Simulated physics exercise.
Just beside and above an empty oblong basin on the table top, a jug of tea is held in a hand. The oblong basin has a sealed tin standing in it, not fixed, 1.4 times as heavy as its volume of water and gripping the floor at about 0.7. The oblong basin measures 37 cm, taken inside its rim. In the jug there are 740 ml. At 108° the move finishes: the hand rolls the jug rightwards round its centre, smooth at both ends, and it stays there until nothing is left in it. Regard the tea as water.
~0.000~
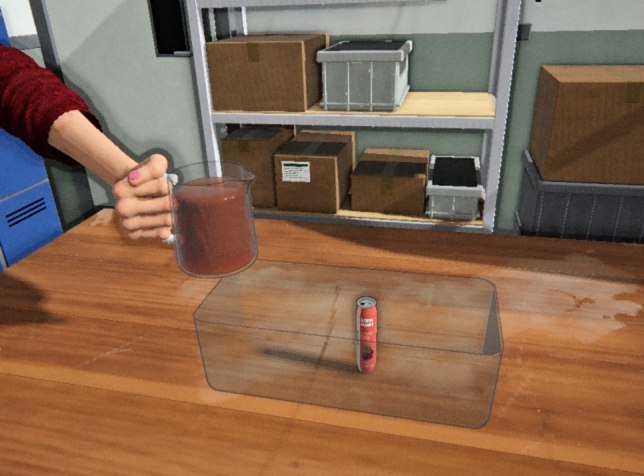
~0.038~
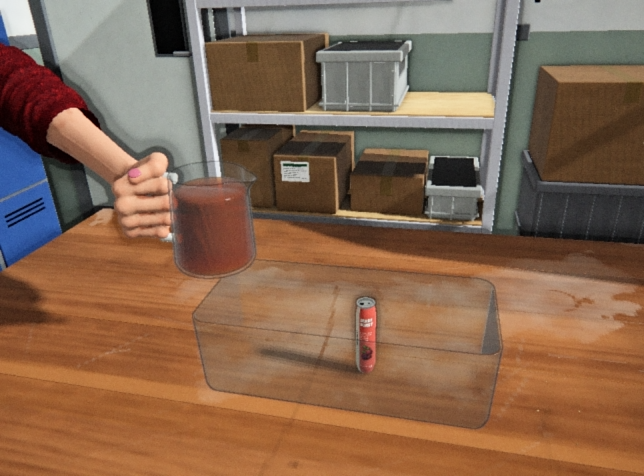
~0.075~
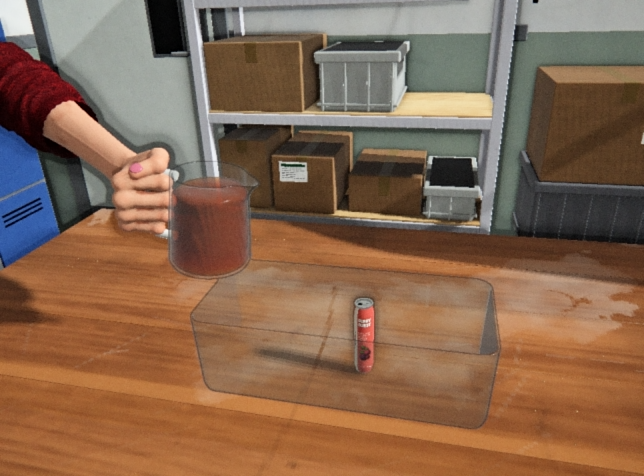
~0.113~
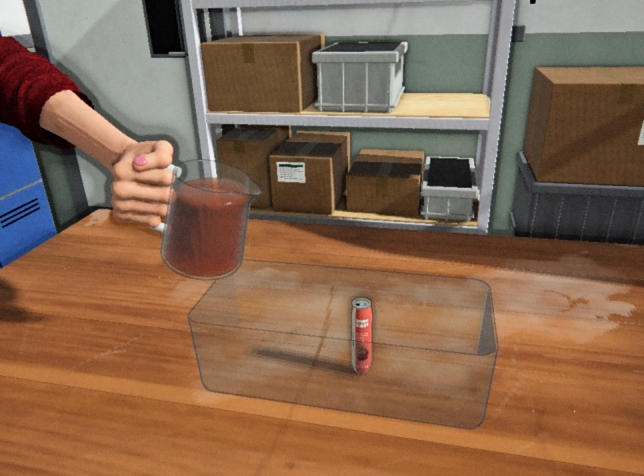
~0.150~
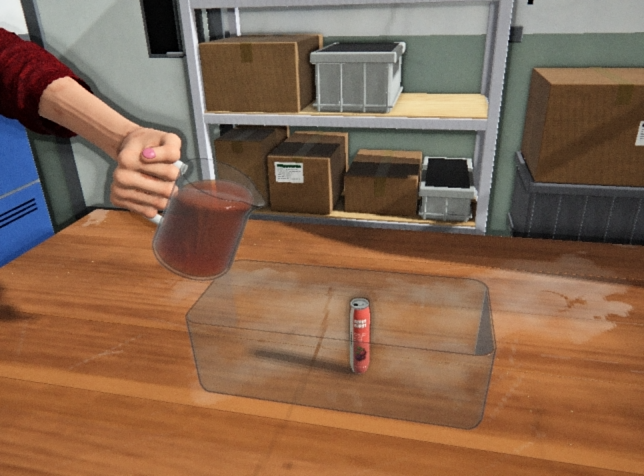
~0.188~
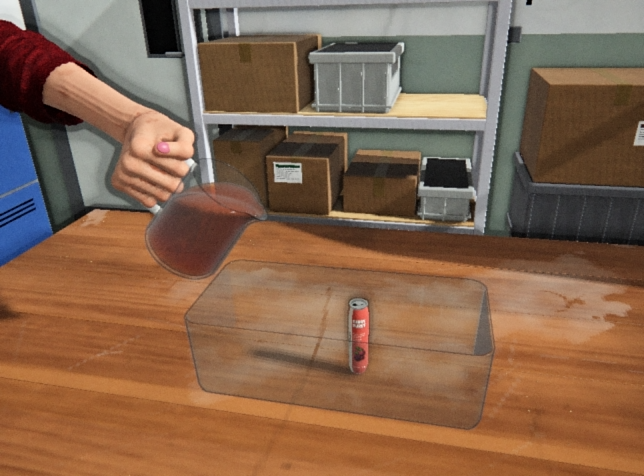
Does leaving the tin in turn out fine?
Yes. It does not tilt over.
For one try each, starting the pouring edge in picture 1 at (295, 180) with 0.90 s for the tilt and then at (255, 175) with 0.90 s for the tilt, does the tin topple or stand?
Trial 1 - tin tips; trial 2 - tin stays standing.
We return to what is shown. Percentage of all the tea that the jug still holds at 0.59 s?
About 18 percent.
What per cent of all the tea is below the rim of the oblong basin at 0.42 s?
Roughly 24 percent of it.
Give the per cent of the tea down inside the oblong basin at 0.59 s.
Some 72 per cent.
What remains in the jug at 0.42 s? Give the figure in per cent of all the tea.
Fraction remaining: Approx. 56 per cent.
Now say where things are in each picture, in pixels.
Tilt 0°; pouring edge (256, 177); surface from (178, 185) to (246, 189); the oblong basin's rim runs from (216, 287) to (498, 315); the tin's top is at (367, 306), in the first picture.
Tilt 2°; pouring edge (257, 178); surface from (178, 185) to (246, 190), in the second picture.
Tilt 7°; pouring edge (259, 184); surface from (177, 185) to (247, 192), in the third picture.
Tilt 15°; pouring edge (262, 193); surface from (177, 195) to (250, 194), in the fourth picture.
Tilt 26°; pouring edge (266, 204); surface from (171, 207) to (251, 198), in the fifth picture.
Tilt 39°; pouring edge (268, 219); surface from (162, 209) to (262, 206), in the sixth picture.
Then, 0.42 s in, the tilt is 106° and 57 per cent is still to pour; the tin stands where it began.
Then, 0.59 s in, the tilt is 108° and 18 per cent is still to pour; the tin stands where it began.
Then, 0.77 s in, the tilt is 108° and 5 per cent is still to pour; the tin stands where it began.
Then, 0.96 s in, the tilt is 108° and 1 per cent is still to pour; the tin stands where it began.
Finally, the tin stands where it began.
